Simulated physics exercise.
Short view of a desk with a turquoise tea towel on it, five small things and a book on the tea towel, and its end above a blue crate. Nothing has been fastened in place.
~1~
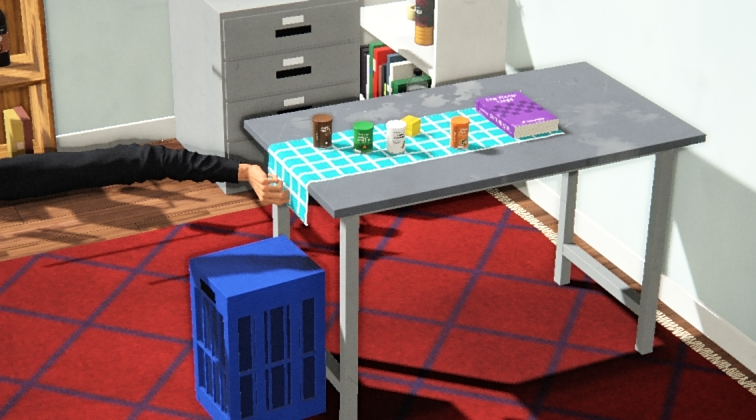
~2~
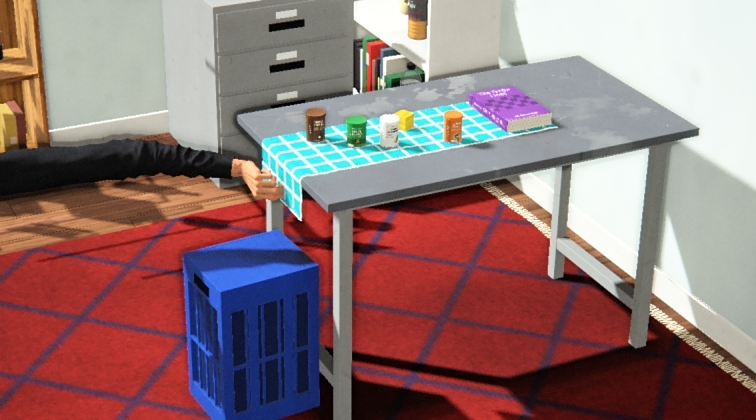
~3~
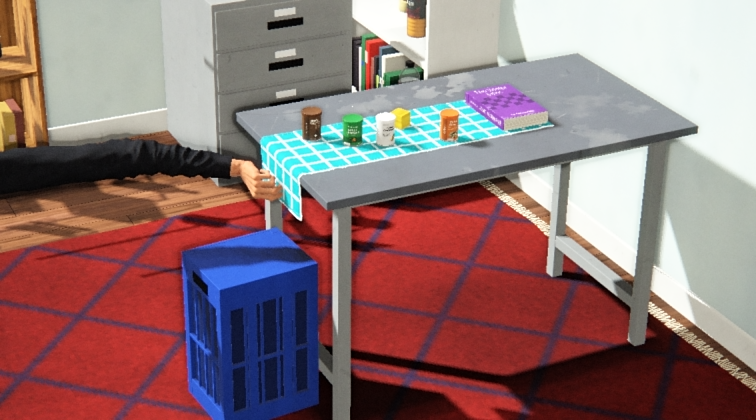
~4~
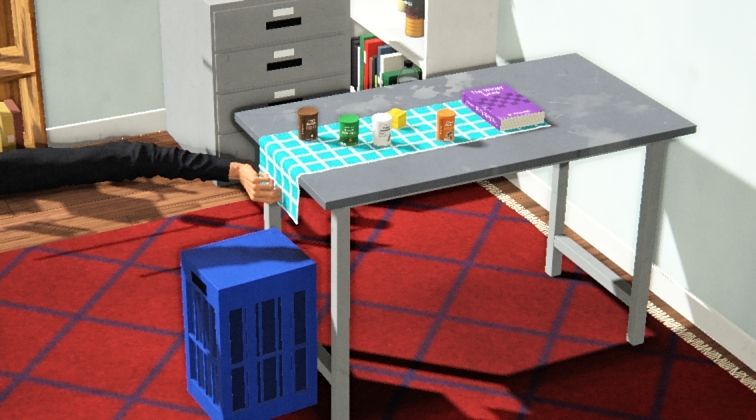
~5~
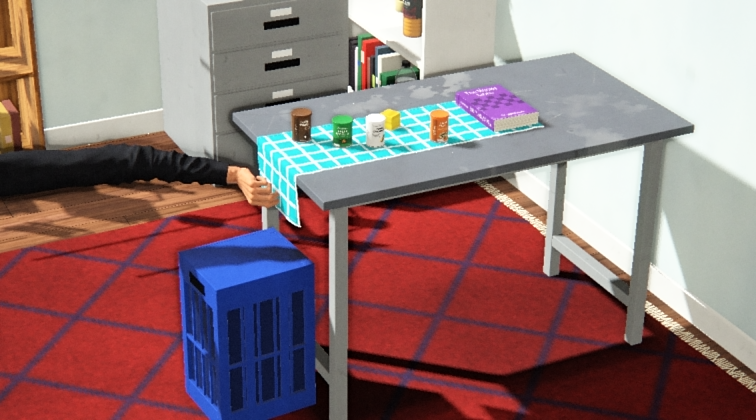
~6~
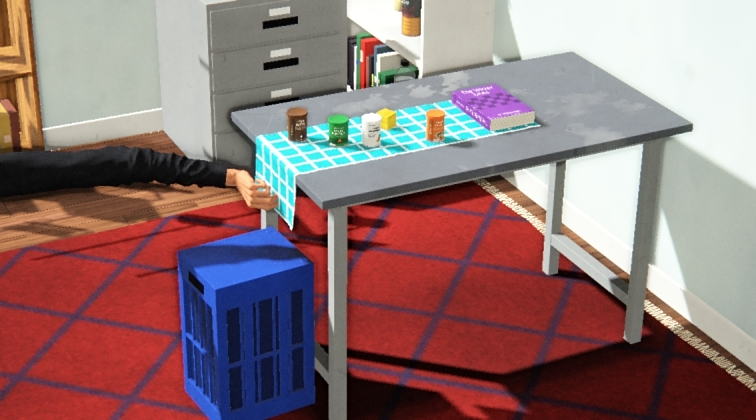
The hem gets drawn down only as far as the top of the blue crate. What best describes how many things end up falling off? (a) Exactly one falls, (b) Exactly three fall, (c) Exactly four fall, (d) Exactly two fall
a.
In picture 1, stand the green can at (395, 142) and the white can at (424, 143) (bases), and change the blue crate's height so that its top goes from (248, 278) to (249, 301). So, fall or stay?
The green can? Safe. The white can? Safe.
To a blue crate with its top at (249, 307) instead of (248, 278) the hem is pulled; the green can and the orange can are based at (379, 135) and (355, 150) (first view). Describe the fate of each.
Well, the green can is safe, and the orange can is dislodged.
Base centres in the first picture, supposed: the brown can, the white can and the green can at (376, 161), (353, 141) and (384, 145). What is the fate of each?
Brown can: Still up. White can: Still up. Green can: Still up.
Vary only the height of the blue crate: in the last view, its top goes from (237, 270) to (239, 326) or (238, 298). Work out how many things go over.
First case 3, second case 2.
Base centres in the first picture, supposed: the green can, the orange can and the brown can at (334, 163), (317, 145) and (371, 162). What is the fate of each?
The green can will end up down, the orange can will end up down, and the brown can will stay where it is.
Soon after, hem near (276, 226); all still up.
After that, hem on the crate; brown can gone.
In the end, hem on the crate; brown can gone. Over the edge go one.
